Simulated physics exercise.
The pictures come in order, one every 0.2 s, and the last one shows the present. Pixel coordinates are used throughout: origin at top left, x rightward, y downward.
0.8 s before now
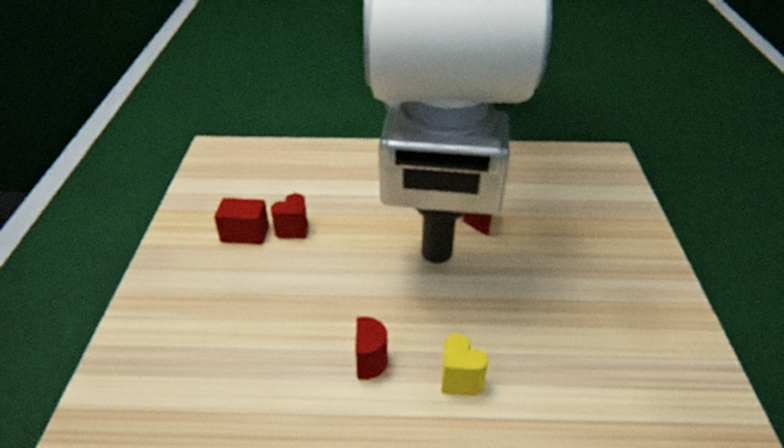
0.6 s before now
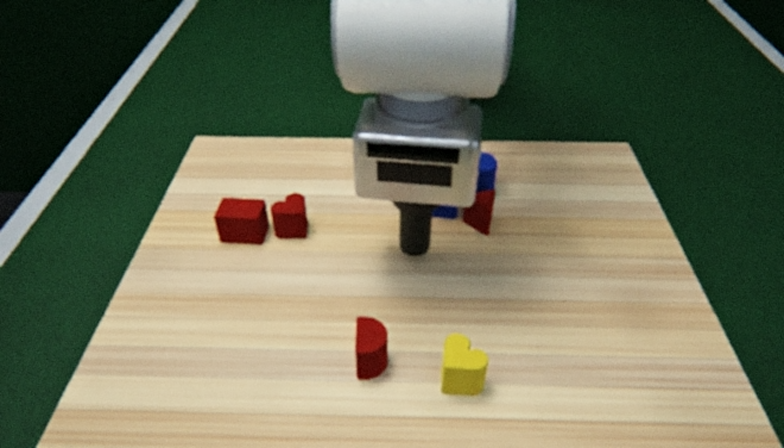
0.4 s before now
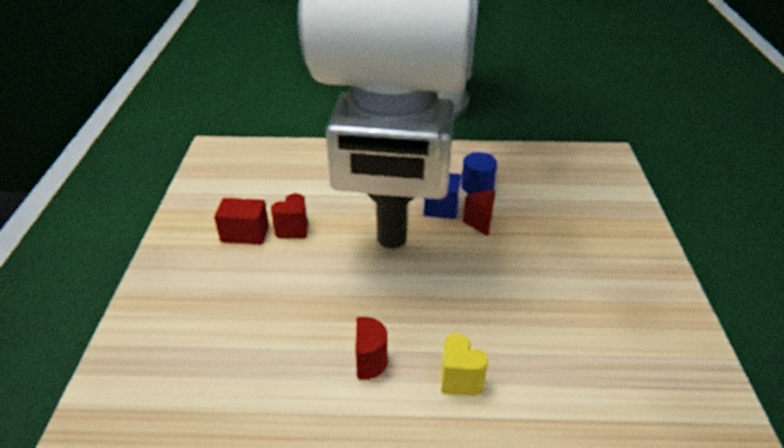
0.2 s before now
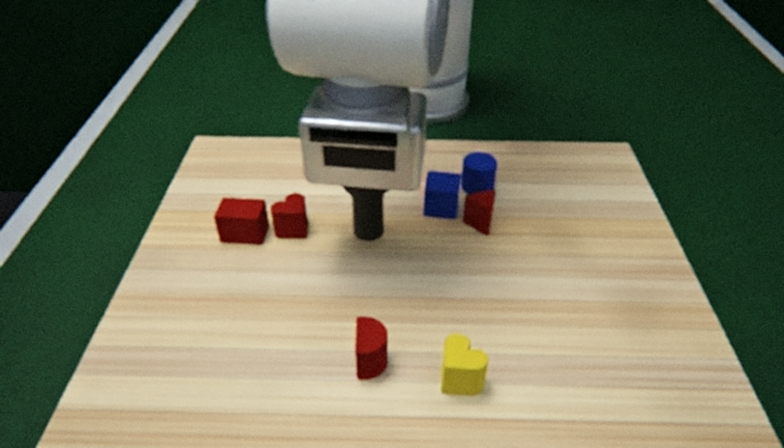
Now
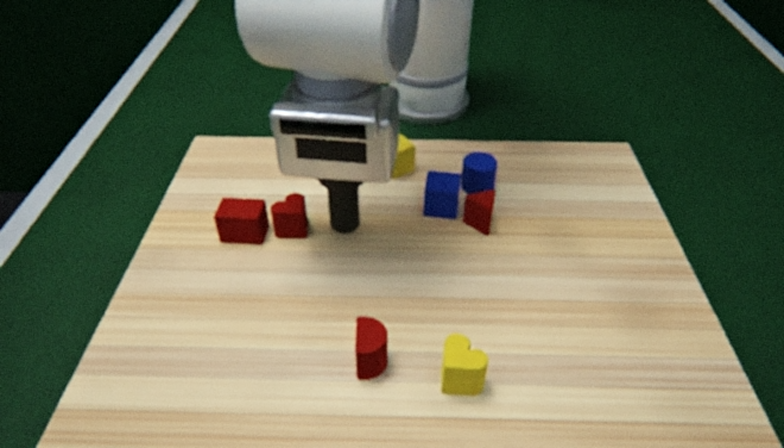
A white robot arm with a dark peg moved steadily left and slightly away across a wooden board, revealing blue and yellow blocks behind it, while all the blocks stayed still.
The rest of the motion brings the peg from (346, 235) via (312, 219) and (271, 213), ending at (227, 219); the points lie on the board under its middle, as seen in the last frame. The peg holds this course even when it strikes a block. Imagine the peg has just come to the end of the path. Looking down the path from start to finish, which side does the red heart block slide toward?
Taking start-to-end as forward, the block's sideways shift goes to the left.
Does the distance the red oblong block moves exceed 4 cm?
Yes - that is the case.
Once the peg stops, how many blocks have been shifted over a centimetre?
The answer is two blocks.
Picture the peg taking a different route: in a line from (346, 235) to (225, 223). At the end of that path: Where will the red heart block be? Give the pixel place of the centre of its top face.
Around pixel (219, 180).
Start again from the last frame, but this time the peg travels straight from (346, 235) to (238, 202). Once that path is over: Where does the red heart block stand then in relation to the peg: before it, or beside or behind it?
The block gets away.
The first path, step by step. One third of the way, peg (310, 207); red heart block (282, 203), turned 25° anticlockwise.
Two thirds of the way, peg (268, 202); red oblong block (213, 215), turned 15° anticlockwise; red heart block (251, 204), turned 65° anticlockwise.
At the end, peg (224, 208); red oblong block (196, 225); red heart block (235, 208), turned 100° anticlockwise.
